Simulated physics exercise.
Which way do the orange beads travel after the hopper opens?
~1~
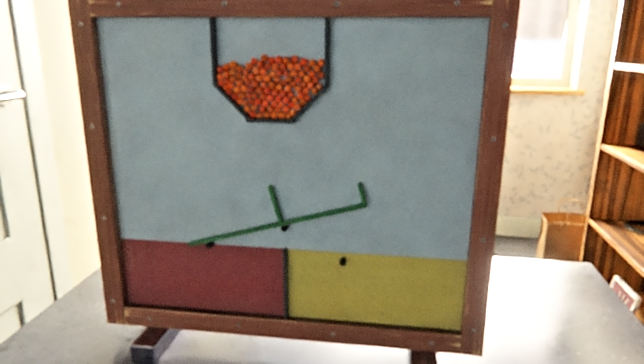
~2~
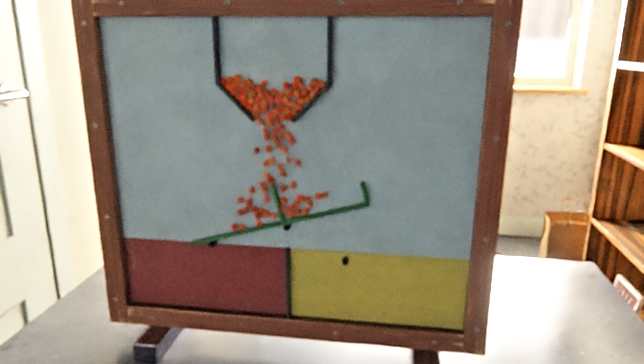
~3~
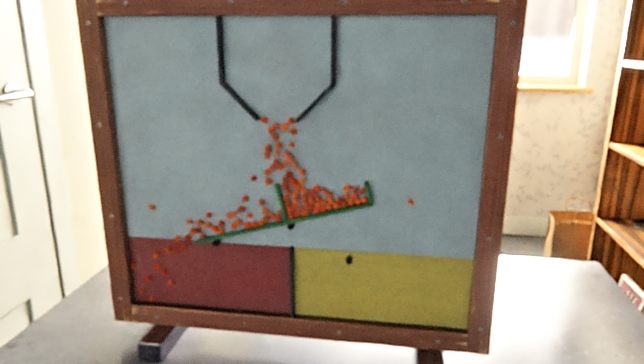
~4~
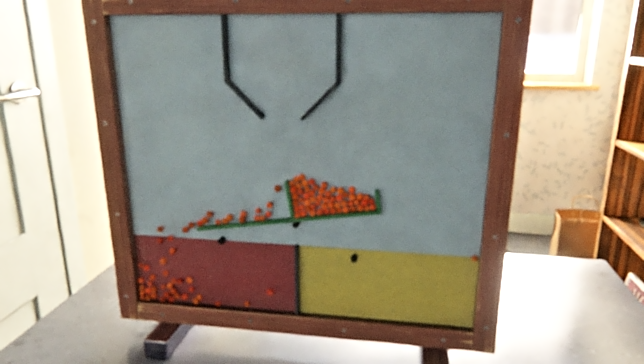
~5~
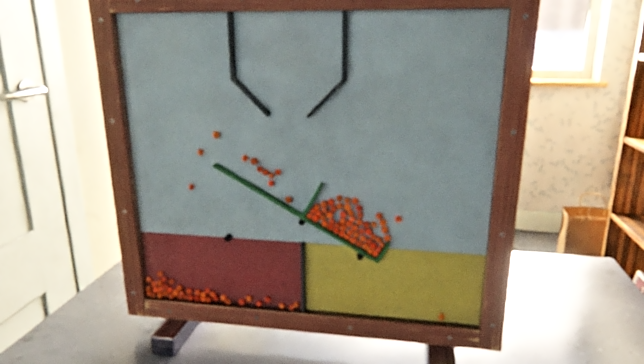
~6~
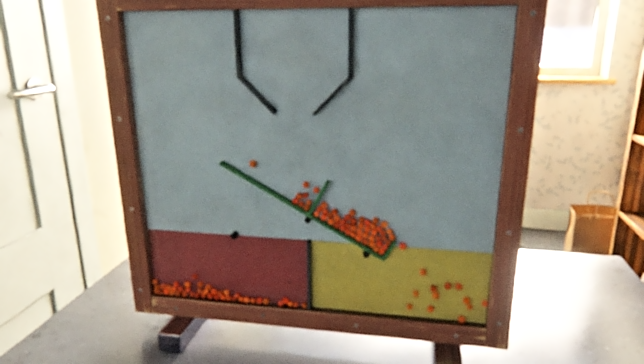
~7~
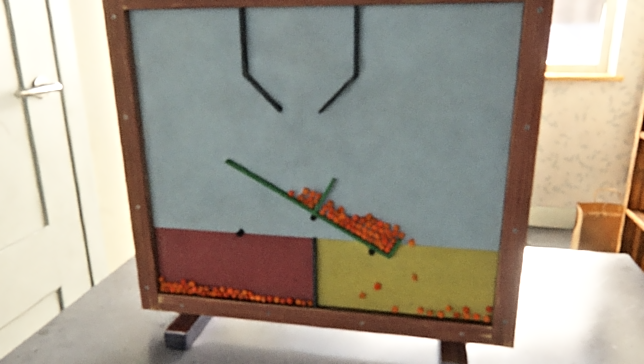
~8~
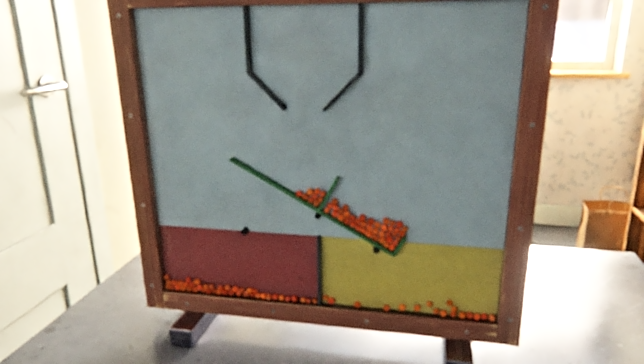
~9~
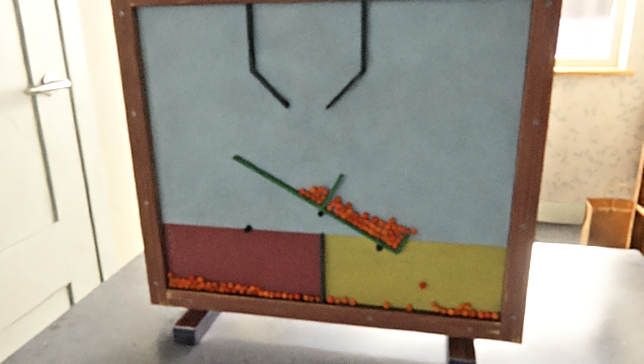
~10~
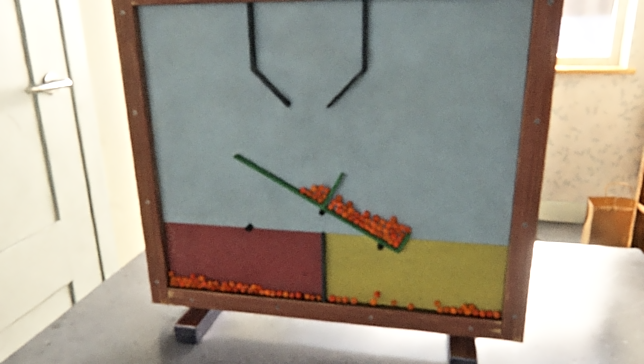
The beads move downward, pouring out of the hopper onto the tray, with some going on into the bins below.
